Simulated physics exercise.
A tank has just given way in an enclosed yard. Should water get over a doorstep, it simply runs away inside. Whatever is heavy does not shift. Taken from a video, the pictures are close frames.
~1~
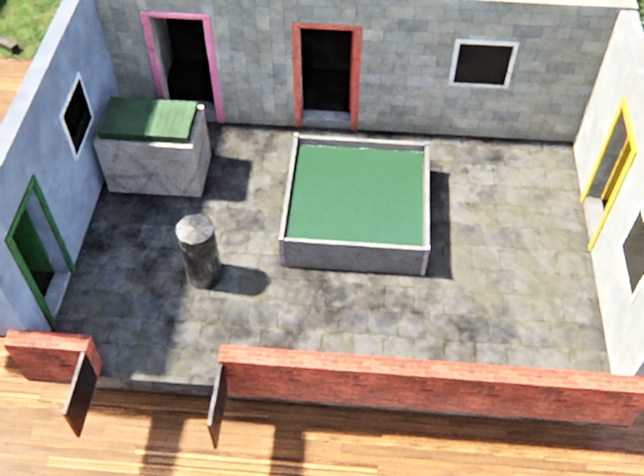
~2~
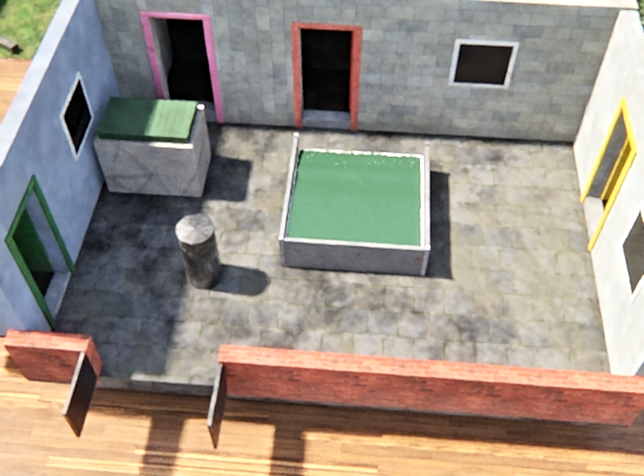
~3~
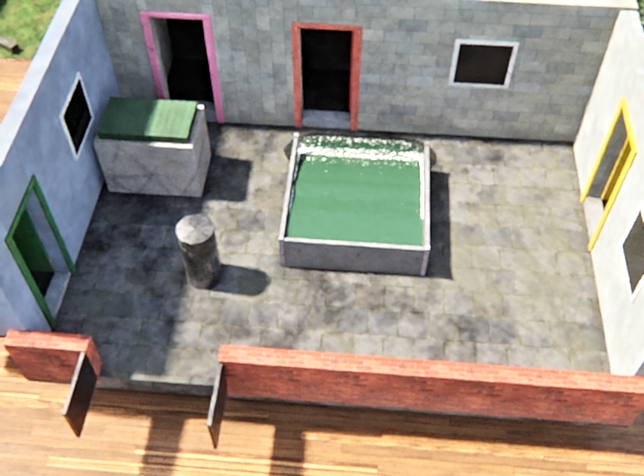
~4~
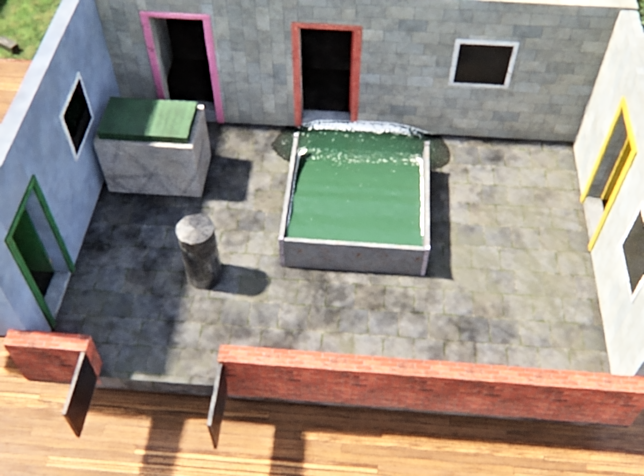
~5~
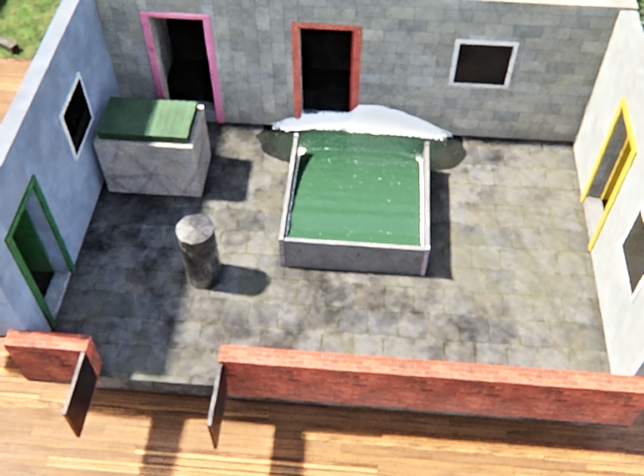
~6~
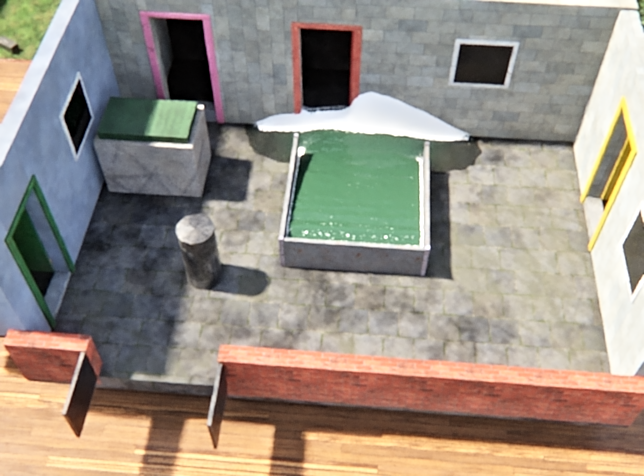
The clip opens on a walled yard where still green water fills a low open tank near a pillar and a green-topped box. The tank's far side opens and water pours out through the gap, then spreads both ways in a white, foamy band along the back wall, by the red-framed doorway.
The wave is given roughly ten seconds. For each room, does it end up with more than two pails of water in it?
Room by room: The red door: Yes; the green door: No; the pink door: No; the yellow door: No.
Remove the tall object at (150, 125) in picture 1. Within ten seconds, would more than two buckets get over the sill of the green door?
Green: Below the threshold.
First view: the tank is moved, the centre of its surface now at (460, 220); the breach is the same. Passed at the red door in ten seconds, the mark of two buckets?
Red door: Falls short.
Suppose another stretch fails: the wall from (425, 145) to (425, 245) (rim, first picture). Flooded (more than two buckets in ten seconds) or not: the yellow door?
Note - yellow door: Past the mark.
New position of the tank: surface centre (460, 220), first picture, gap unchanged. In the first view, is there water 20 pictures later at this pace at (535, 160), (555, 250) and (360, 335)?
Well, in the order you listed them, they'd be reached by the flood, reached by the flood and unreached.
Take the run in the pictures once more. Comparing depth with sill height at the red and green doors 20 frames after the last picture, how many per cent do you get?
Roughly 100 % and 20 %, respectively.
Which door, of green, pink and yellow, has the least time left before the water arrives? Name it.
The pink one, I reckon.
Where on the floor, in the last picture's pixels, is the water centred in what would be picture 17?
Near pixel (359, 175).
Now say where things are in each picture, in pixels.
In the first frame, still water in the open tank at (358, 192).
In the second frame, the front is at a hidden place, out from the gap on the open tank's far side.
In the third frame, water pours out on the open tank's far side and has run to a hidden place.
In the fourth frame, water pours out on the open tank's far side and has run to (290, 130).
In the fifth frame, the front is at (271, 126), out from the gap on the open tank's far side.
In the sixth frame, water pours out on the open tank's far side and has run to (252, 125).
A moment on, water covers 15 % of the floor; the red door far over two buckets in, the green door not reached, the pink door wet at the sill, nothing in, the yellow door not reached.
Next, water covers 30 % of the floor; the red door far over two buckets in, the green door not reached, the pink door wet at the sill, nothing in, the yellow door wet at the sill, nothing in.
Then, water covers 50 % of the floor; the red door far over two buckets in, the green door wet at the sill, nothing in, the pink door wet at the sill, nothing in, the yellow door wet at the sill, nothing in.
Later, water covers 80 % of the floor; the red door far over two buckets in, the green door wet at the sill, nothing in, the pink door wet at the sill, nothing in, the yellow door wet at the sill, nothing in.
In the end, water covers 95 % of the floor; the red door far over two buckets in, the green door wet at the sill, nothing in, the pink door wet at the sill, nothing in, the yellow door wet at the sill, nothing in.
